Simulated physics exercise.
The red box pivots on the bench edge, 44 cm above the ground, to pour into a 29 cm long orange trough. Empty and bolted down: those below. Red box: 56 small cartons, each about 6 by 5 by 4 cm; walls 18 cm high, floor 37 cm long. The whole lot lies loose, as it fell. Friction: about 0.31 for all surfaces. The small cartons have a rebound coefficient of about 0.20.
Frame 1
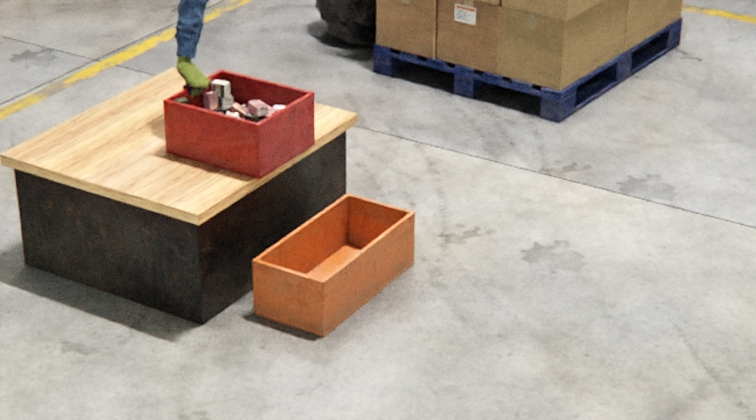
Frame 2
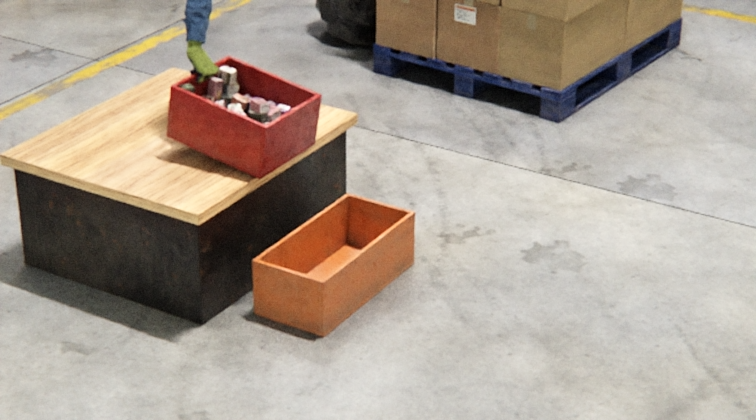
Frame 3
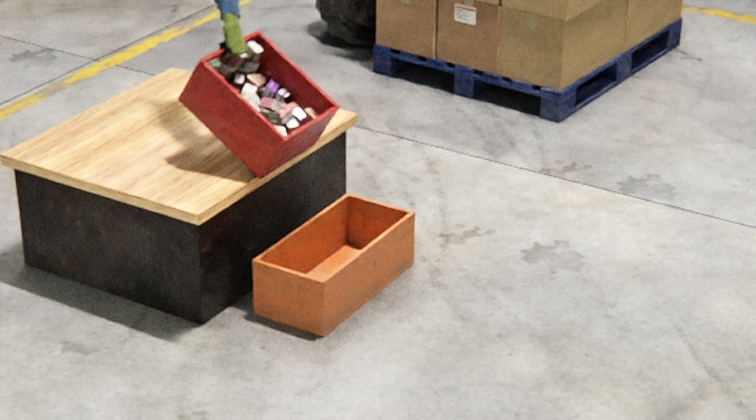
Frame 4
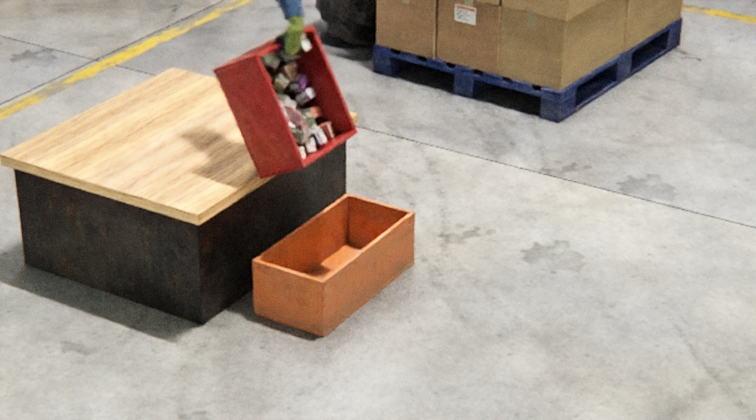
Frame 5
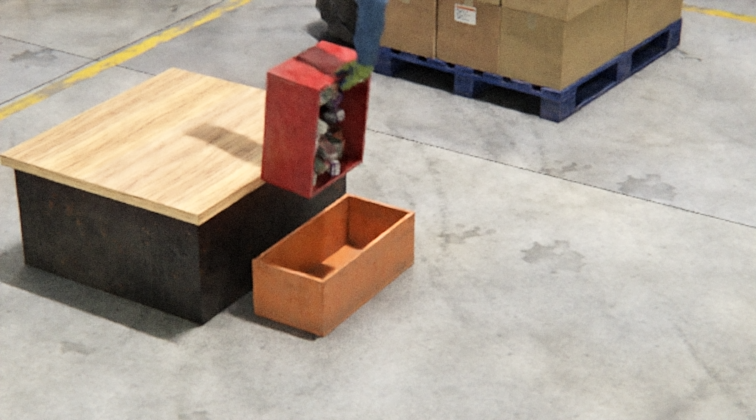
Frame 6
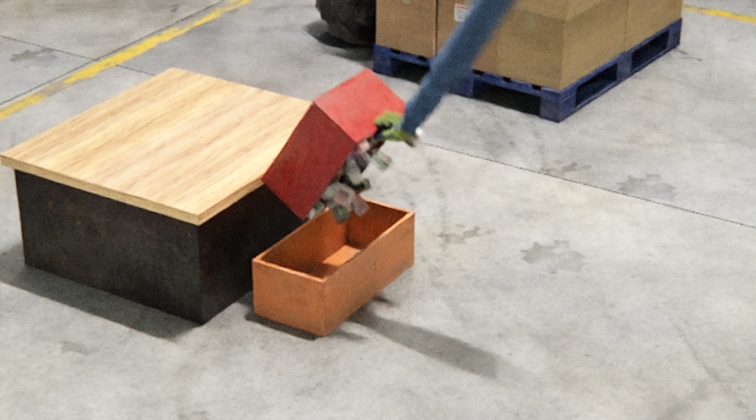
We see a gloved hand gripping a red box of small cartons on a wooden-topped bench, tilting it rightward over the edge until it is well past upright and some cartons slide out above an orange trough on the floor.
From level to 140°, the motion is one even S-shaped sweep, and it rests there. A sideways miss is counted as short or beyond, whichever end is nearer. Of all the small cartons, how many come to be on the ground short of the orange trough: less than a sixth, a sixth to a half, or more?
In the end under a sixth of them are on the ground short of the orange trough.
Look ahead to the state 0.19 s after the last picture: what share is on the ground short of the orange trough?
Share at that moment: About 0 %.
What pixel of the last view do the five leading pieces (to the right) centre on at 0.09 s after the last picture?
Close to (436, 218) in the last view.
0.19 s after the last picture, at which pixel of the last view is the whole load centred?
I'd say close to (409, 279).
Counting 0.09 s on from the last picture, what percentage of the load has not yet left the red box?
Some 10 per cent.
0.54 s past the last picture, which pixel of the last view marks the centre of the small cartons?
(428, 313).
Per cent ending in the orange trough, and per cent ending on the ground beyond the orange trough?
My estimate is some 35 per cent, then some 65 per cent.
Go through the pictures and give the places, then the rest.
In the first frame (each is followed by its nearest rim corner in this view), red box, (256, 124); orange trough, (321, 280); 0° from level; none out.
In the second frame, red box, (264, 126); 9° from level.
In the third frame, red box, (284, 137); 32° from level.
In the fourth frame, red box, (304, 163); 63° from level.
In the fifth frame, red box, (311, 195); 96° from level.
In the sixth frame, red box, (305, 217); orange trough, (321, 280); 123° from level; 10 out.
Then, 0.09 s after the last picture, tilt 138°; 7 still in the red box, 3 in the orange trough and 46 in the air.
Then, 0.19 s after the last picture, tilt 140°; 2 still in the red box, 16 in the orange trough, 14 on the ground beyond the orange trough and 24 in the air.
Then, 0.35 s after the last picture, tilt 140°; 20 in the orange trough, 35 on the ground beyond the orange trough and 1 in the air.
Outcome (0.54 s after the last picture), 20 in the orange trough and 36 on the ground beyond the orange trough. Asked share, 0 of 56, 0 per cent.
